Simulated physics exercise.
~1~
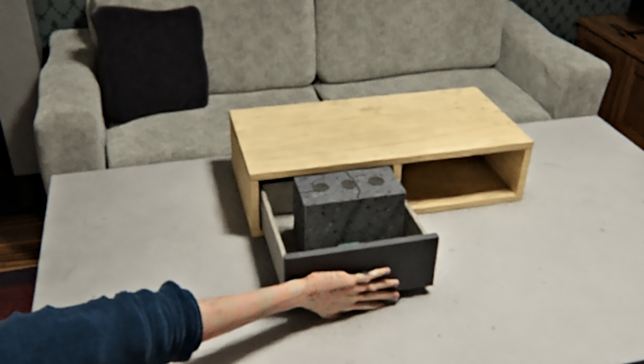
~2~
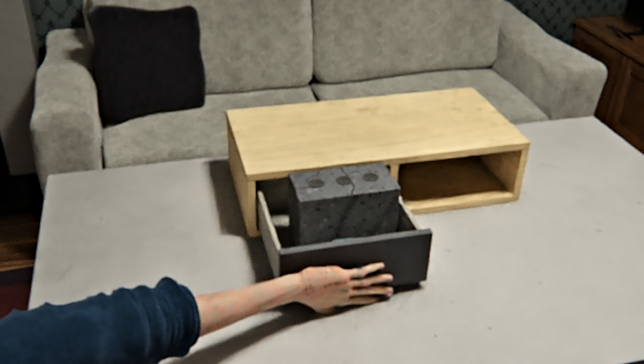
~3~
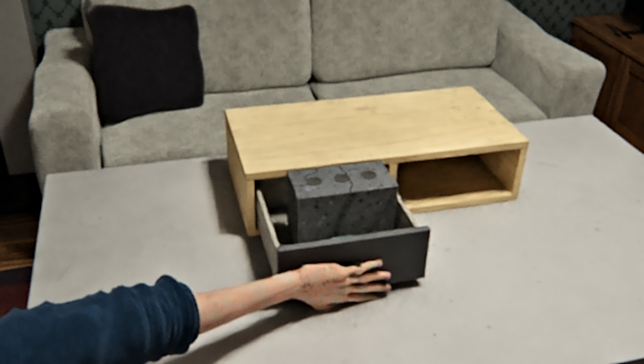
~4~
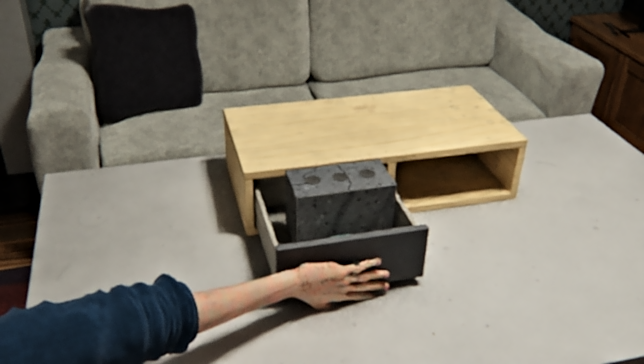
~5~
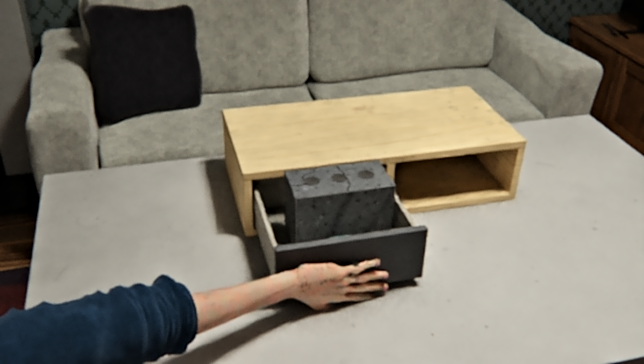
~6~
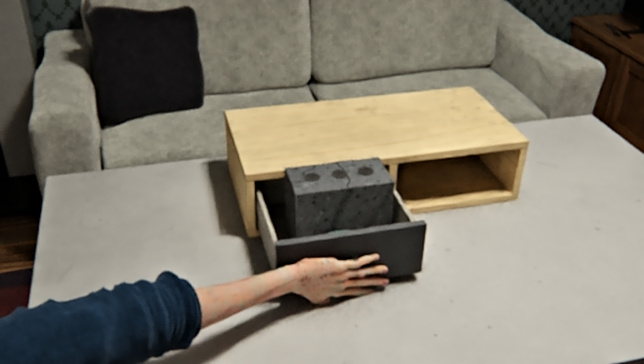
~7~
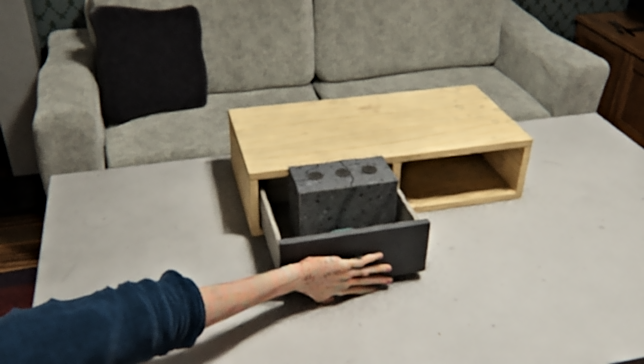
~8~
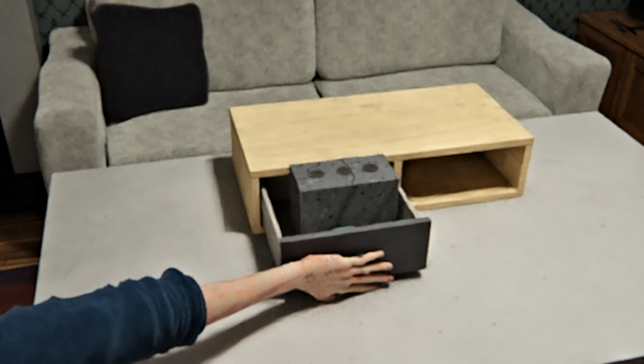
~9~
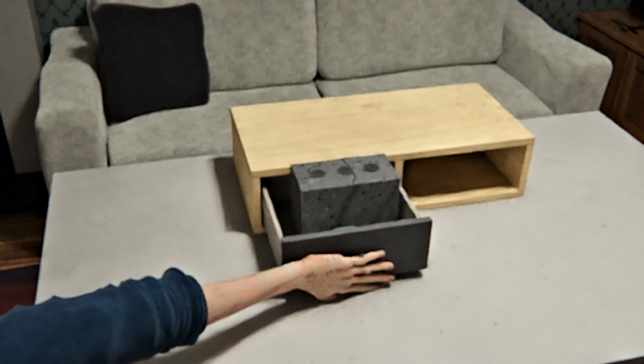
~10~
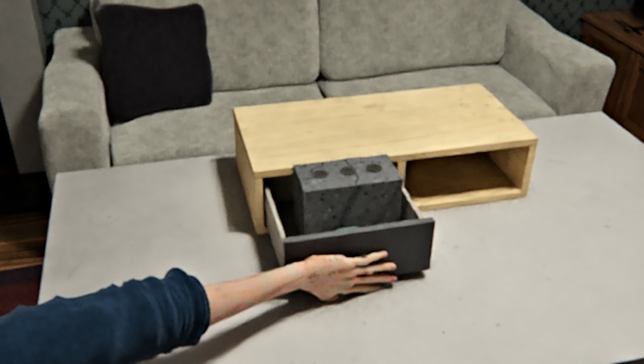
Hand pressing the dark front of a drawer holding an upright grey brick, nudging it slightly towards the wooden cabinet but leaving it ajar.
